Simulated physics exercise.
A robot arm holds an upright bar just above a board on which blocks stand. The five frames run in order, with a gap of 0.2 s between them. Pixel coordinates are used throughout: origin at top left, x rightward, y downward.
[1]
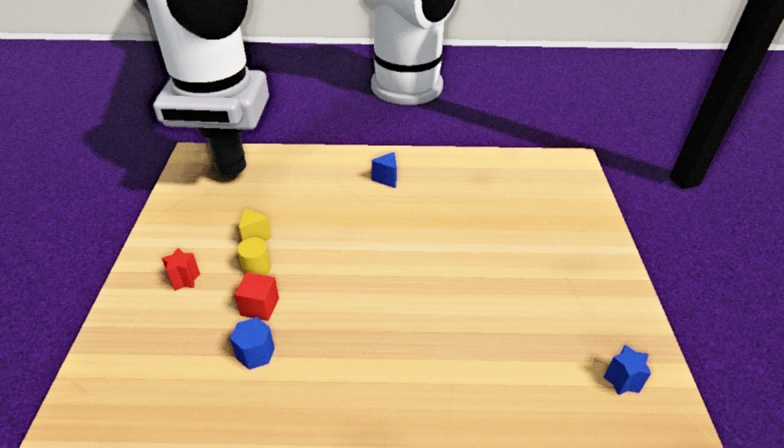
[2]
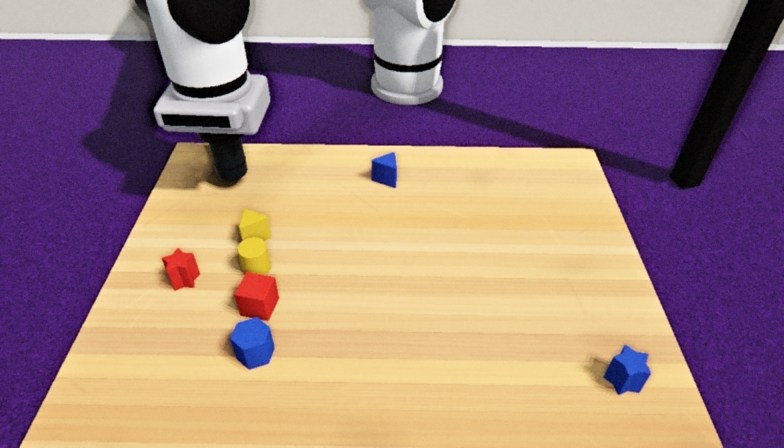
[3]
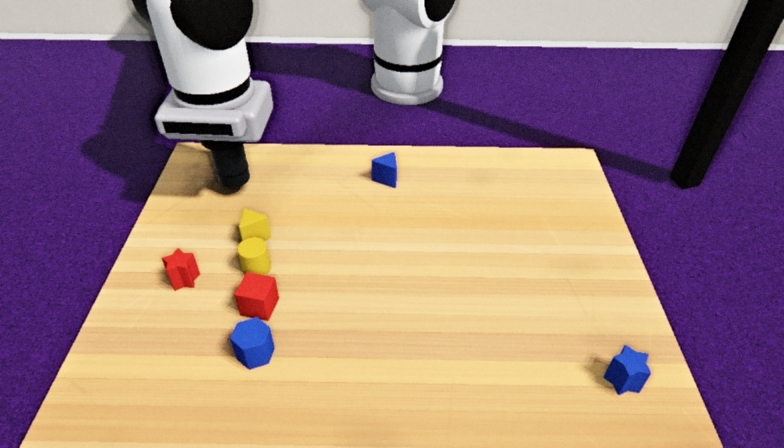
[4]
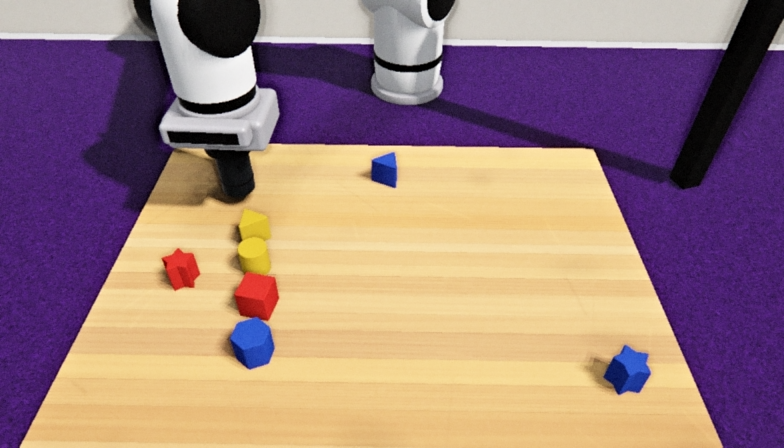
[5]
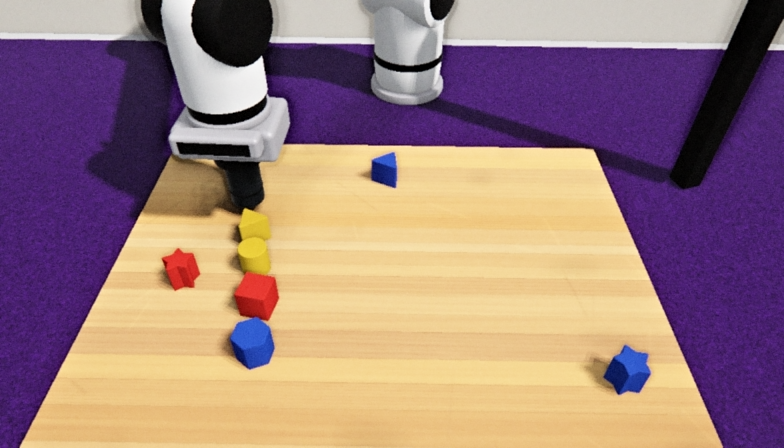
A robot arm holding a short black bar moved slowly toward the viewer and slightly right over a wooden board, nearing a yellow triangle, while the red, yellow and blue blocks all stayed still.
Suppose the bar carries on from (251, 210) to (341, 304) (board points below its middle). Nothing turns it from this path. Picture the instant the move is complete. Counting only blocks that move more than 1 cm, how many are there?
That makes 1 block.
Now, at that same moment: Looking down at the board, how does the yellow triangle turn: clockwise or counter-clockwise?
Clockwise.
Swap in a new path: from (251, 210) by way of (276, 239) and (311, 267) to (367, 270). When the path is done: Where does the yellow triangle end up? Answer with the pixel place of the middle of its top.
My estimate: (251, 232).
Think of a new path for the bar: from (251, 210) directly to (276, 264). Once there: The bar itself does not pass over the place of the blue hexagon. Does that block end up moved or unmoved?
By the last moment of the path, the blue hexagon has stayed put.
What follows on the original path. One third of the way, bar at (276, 227); yellow triangle at (251, 229), turned 25° clockwise.
Two thirds of the way, bar at (306, 258); yellow triangle at (251, 229), turned 25° clockwise.
At the end, bar at (340, 293); yellow triangle at (251, 229), turned 25° clockwise; yellow round block not moved.
